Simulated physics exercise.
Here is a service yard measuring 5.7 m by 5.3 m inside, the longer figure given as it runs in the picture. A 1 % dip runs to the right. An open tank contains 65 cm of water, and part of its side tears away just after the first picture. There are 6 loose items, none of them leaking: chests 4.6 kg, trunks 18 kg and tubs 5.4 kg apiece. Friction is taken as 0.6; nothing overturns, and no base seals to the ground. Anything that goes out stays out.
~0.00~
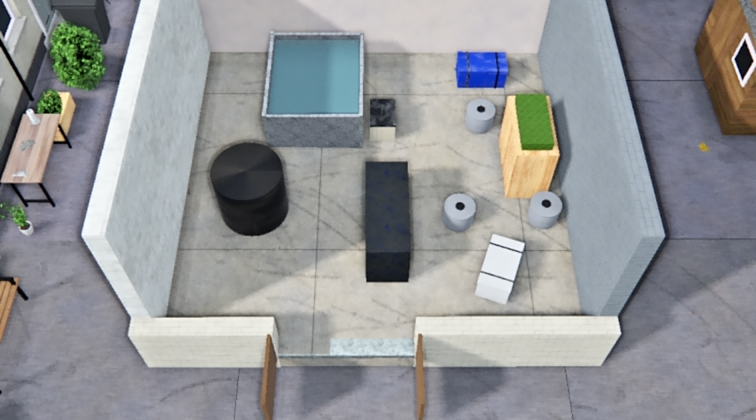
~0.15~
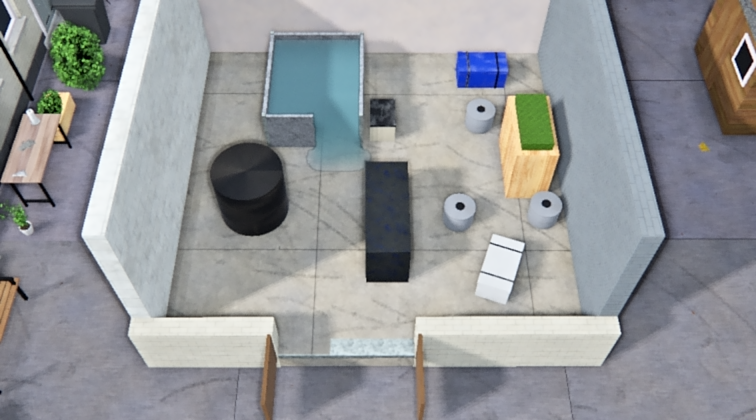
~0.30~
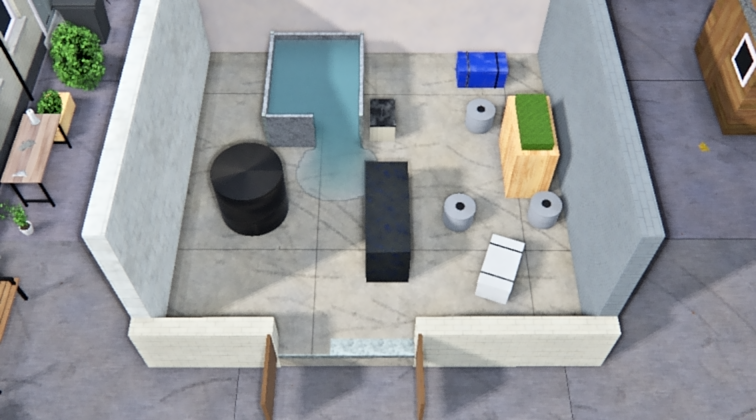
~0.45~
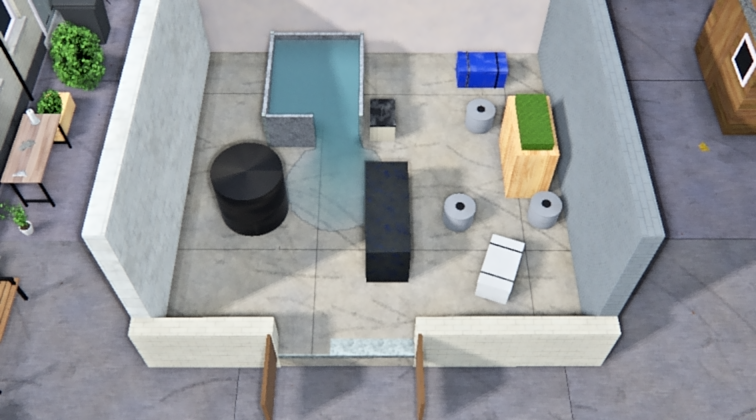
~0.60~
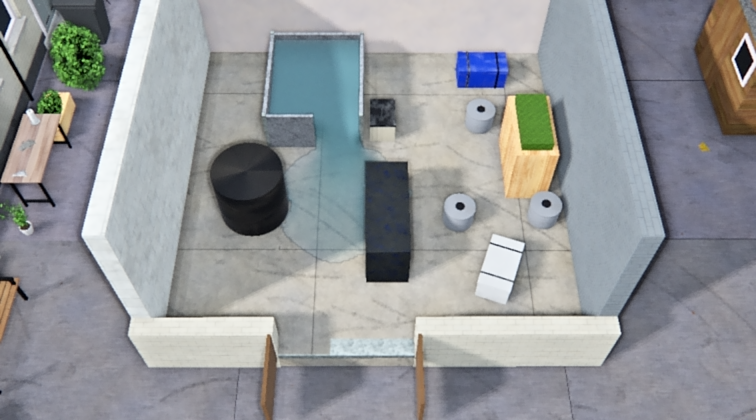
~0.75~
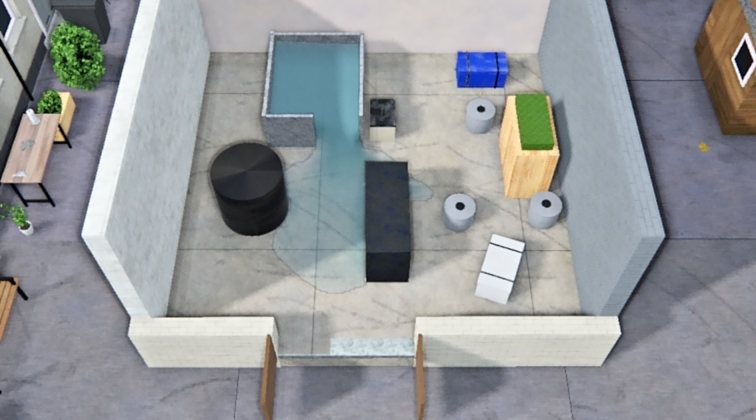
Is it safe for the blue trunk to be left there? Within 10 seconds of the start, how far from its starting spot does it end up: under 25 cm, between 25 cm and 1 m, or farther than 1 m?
Under 25 cm.
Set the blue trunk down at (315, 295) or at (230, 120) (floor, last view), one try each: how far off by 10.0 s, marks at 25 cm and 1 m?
I'd expect that it gets borne away first and remains where it was second.
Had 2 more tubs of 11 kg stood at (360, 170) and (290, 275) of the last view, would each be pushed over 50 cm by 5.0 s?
In turn: More, past it.
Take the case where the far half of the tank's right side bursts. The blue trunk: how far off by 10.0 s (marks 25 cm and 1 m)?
Note: Blue trunk swept well away.
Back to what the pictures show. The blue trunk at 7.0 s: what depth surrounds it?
Roughly 3 cm.
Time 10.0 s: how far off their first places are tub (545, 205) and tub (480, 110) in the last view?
Lab note - net shifts in turn: 150 cm; 60 cm.
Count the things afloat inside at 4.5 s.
At that instant the tally stands at 1.
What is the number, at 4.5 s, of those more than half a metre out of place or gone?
By my reckoning, 2.
After 2.0 s the blue trunk is near (482, 61), 0.0 m from its start, aground; 0 of 6 are out; 0 afloat.
After 4.5 s the blue trunk is near (482, 61), 0.0 m from its start, aground; 0 of 6 are out; 1 afloat.
After 7.0 s the blue trunk is near (482, 61), 0.0 m from its start, aground; 0 of 6 are out; 1 afloat.
After 10.0 s the blue trunk is near (482, 61), 0.0 m from its start, aground; 0 of 6 are out; 0 afloat.
